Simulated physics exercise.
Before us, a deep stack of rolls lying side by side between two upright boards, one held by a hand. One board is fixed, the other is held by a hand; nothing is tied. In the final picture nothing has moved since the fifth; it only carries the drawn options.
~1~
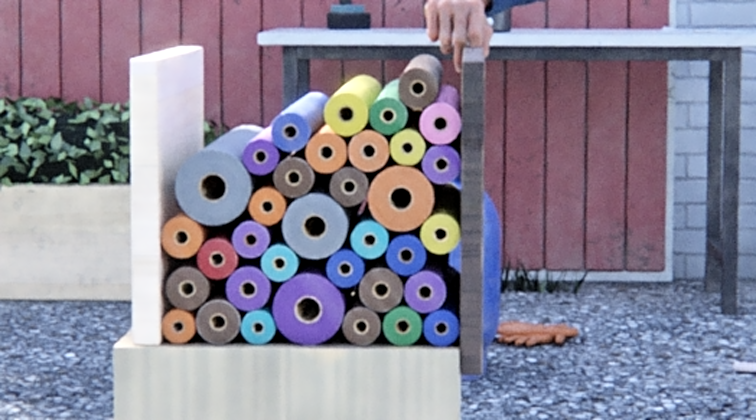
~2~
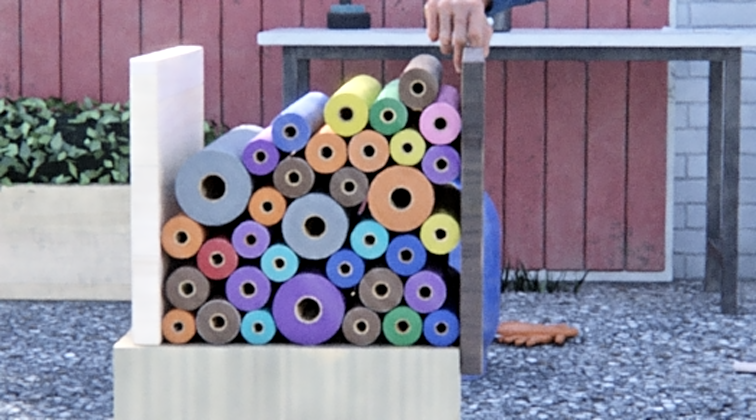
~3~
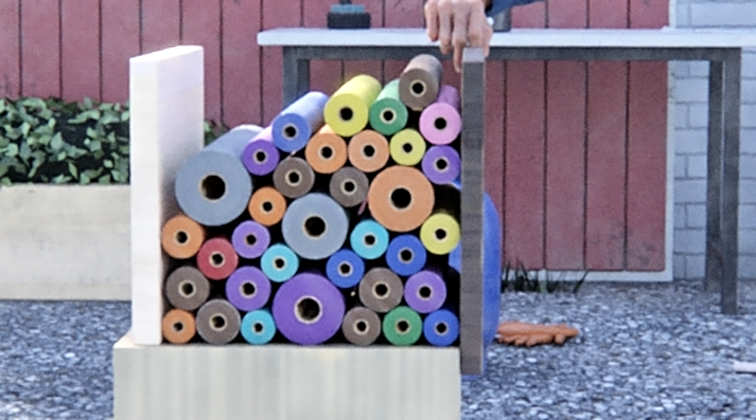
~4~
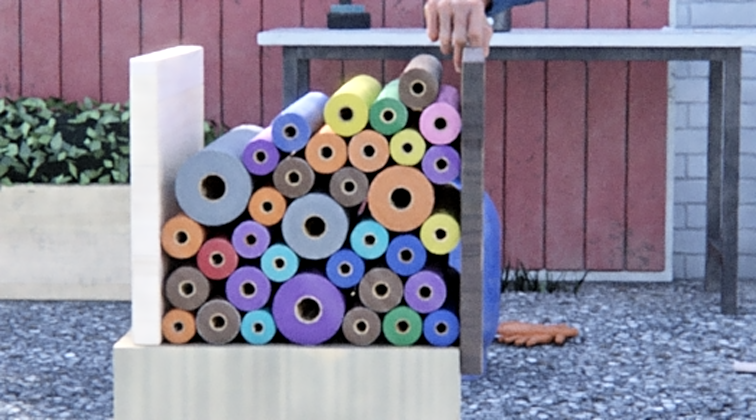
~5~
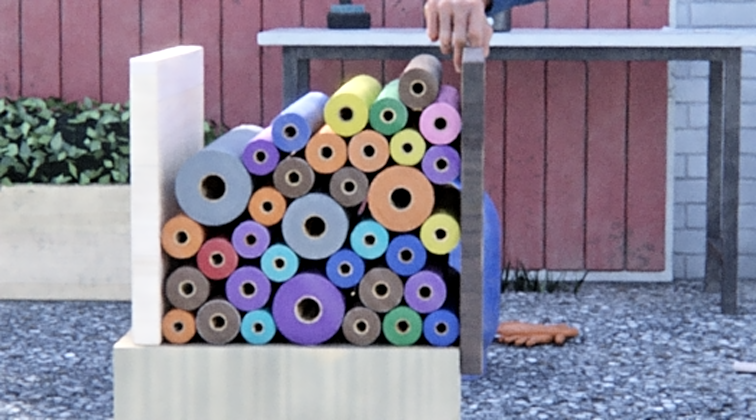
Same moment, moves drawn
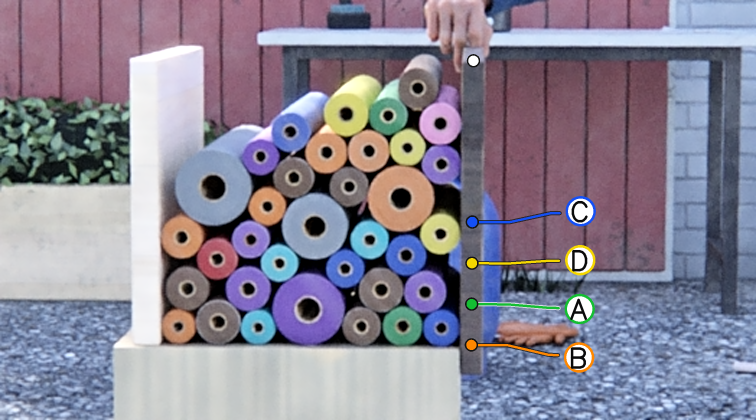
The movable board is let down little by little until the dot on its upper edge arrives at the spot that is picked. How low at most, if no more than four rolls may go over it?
Lower it to C and no more.
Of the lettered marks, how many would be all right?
The number is one.
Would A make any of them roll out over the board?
Yes, at A.
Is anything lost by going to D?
Yes.
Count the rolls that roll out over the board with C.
The count is four.
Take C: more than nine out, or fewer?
Fewer than nine.
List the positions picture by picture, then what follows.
The first picture shows a grey roll (315, 226); an orange roll (182, 237); an orange roll (369, 150).
The second picture shows an orange roll (369, 150); a green roll (388, 116).
The third picture shows side board (473, 196).
The fourth picture shows a green roll (403, 326); a purple roll (249, 289).
The fifth picture shows a grey roll (315, 226); an orange roll (182, 237); an orange roll (369, 150).
On the copy, A at (472, 304); B at (471, 345); C at (472, 222); D at (472, 264); the white dot at (474, 61).
On C. First, top of the board (461, 135).
Then, top of the board (461, 218).
Finally, top of the board (461, 221), four out over the board.
By contrast, A more than four out over the board; B more than four out over the board; D more than four out over the board.
